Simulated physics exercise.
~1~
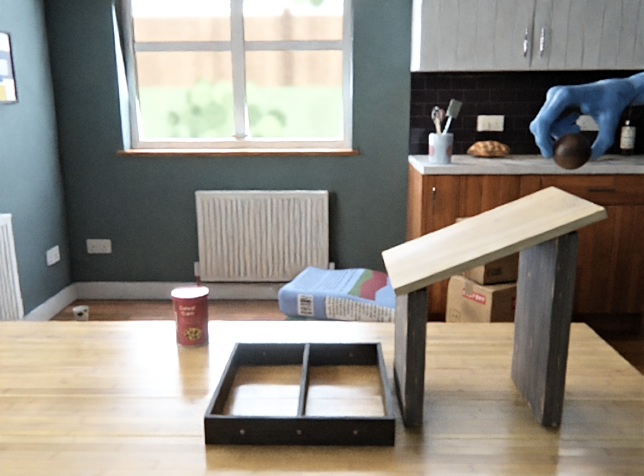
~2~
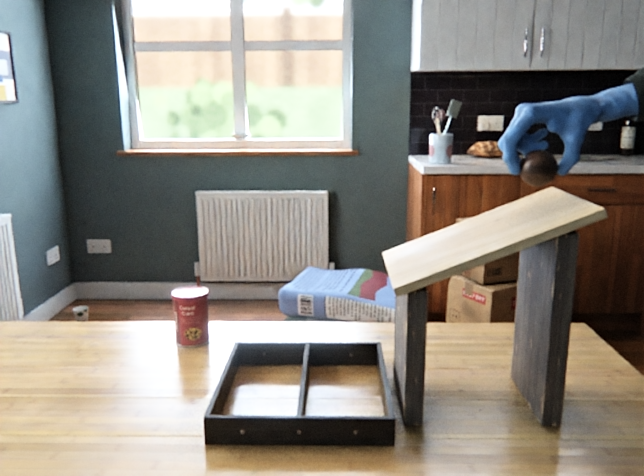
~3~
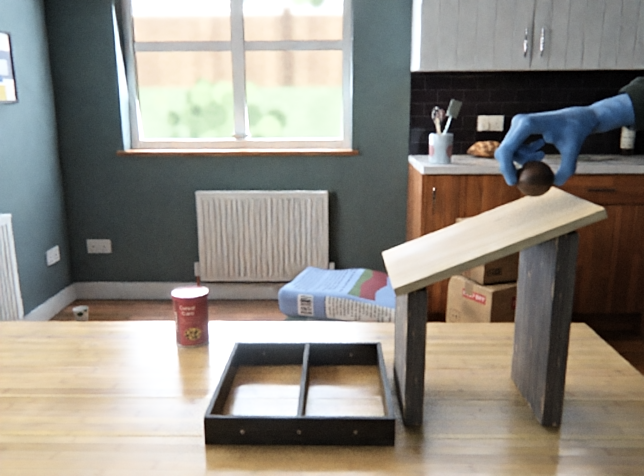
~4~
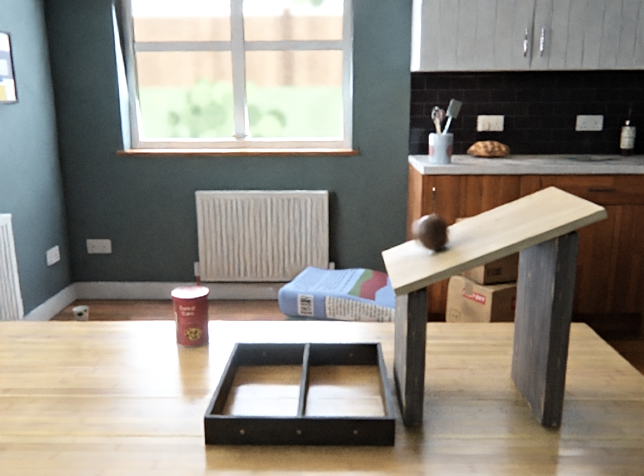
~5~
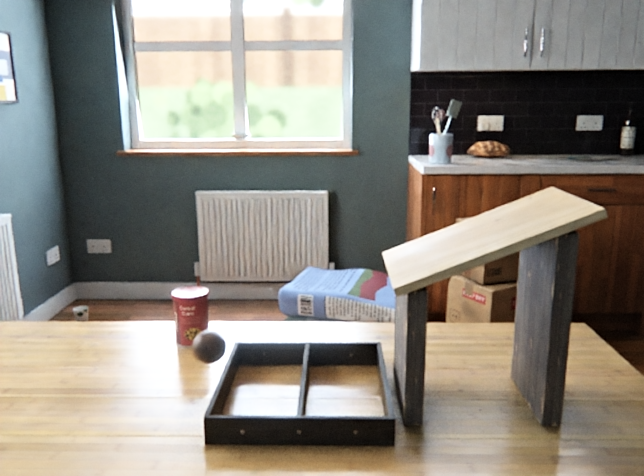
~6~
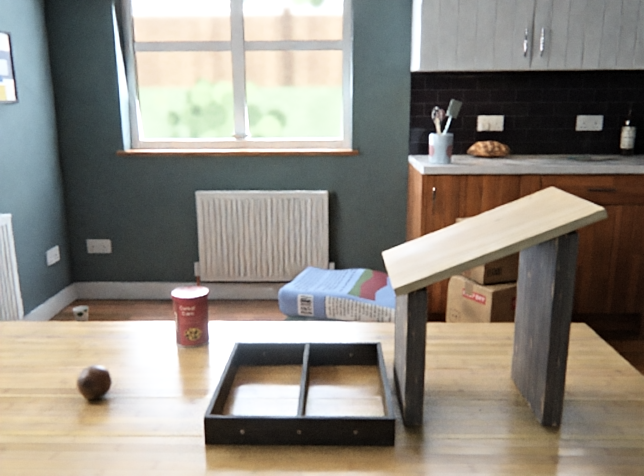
In a kitchen, a gloved hand releasing a brown ball down a sloping board, the ball passing the tray and ending left.
